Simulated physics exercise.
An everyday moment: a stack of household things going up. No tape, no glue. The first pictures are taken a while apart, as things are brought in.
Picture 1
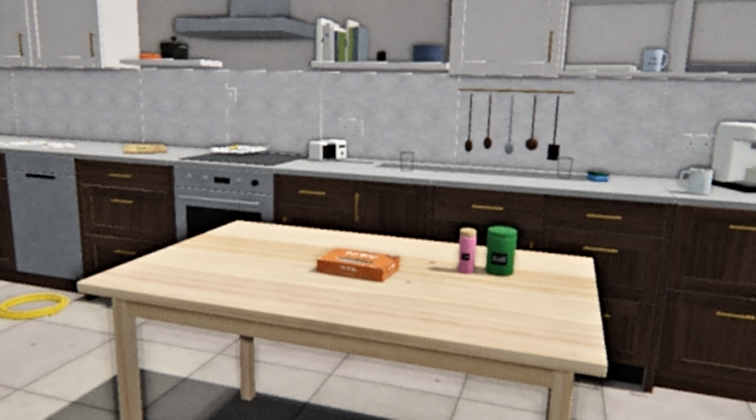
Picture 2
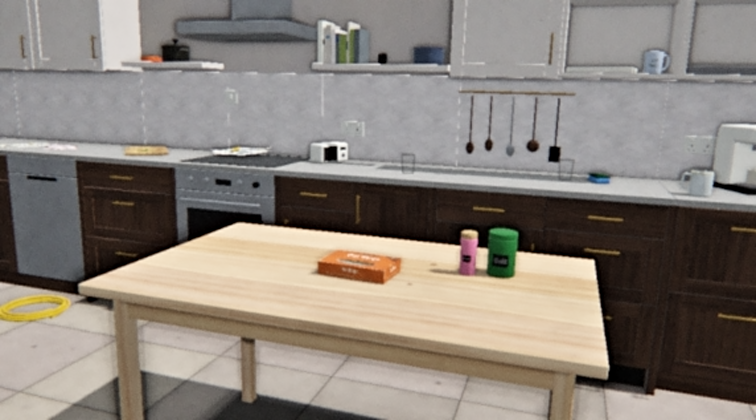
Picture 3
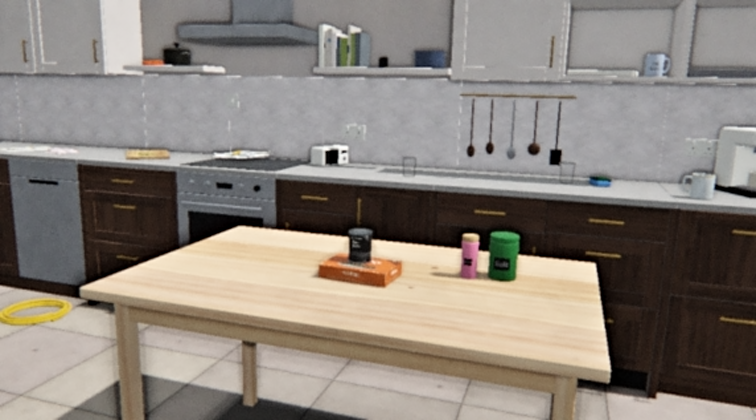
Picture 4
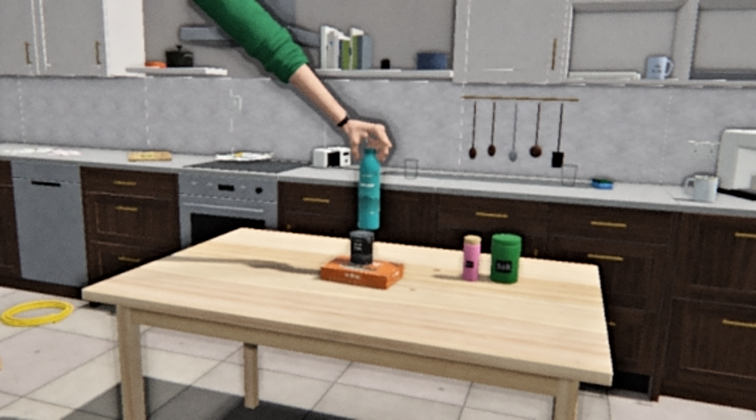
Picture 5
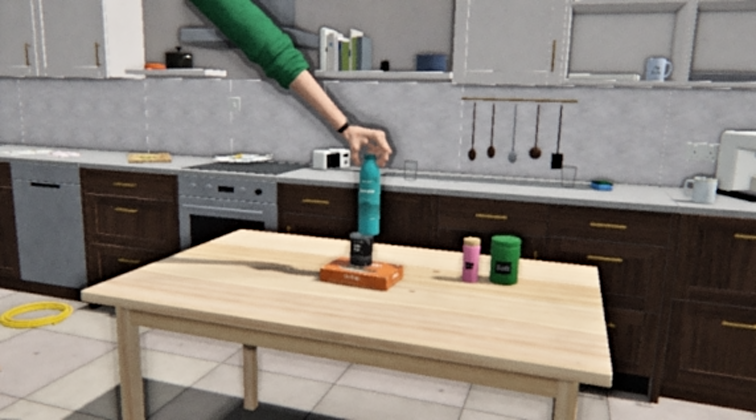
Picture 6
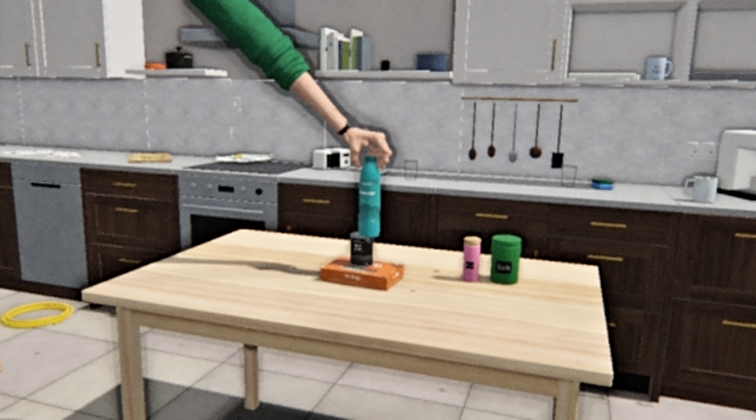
In a kitchen, a black tin appears on an orange box, then a hand lowers a turquoise bottle onto it.
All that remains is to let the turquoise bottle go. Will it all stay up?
It stays up.
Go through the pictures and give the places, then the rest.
The last thing is not in view yet, in the first picture.
The last thing is not in view yet; pink shaker (468, 253), in the second picture.
The last thing is not in view yet; black tin (360, 246), in the third picture.
Coming down; turquoise bottle (369, 188); pink shaker (471, 259), in the fourth picture.
Coming down; turquoise bottle (369, 194); black tin (361, 250), in the fifth picture.
In place under the hand; turquoise bottle (370, 196); pink shaker (471, 260), in the sixth picture.
Then, 0.20 s later than the last frame, all is still.
Then, 0.50 s later than the last frame, turquoise bottle resting near (370, 196).
When it is over, all 5 as before. End places, in pixels of the last picture, turquoise bottle near (370, 196). The pile holds.
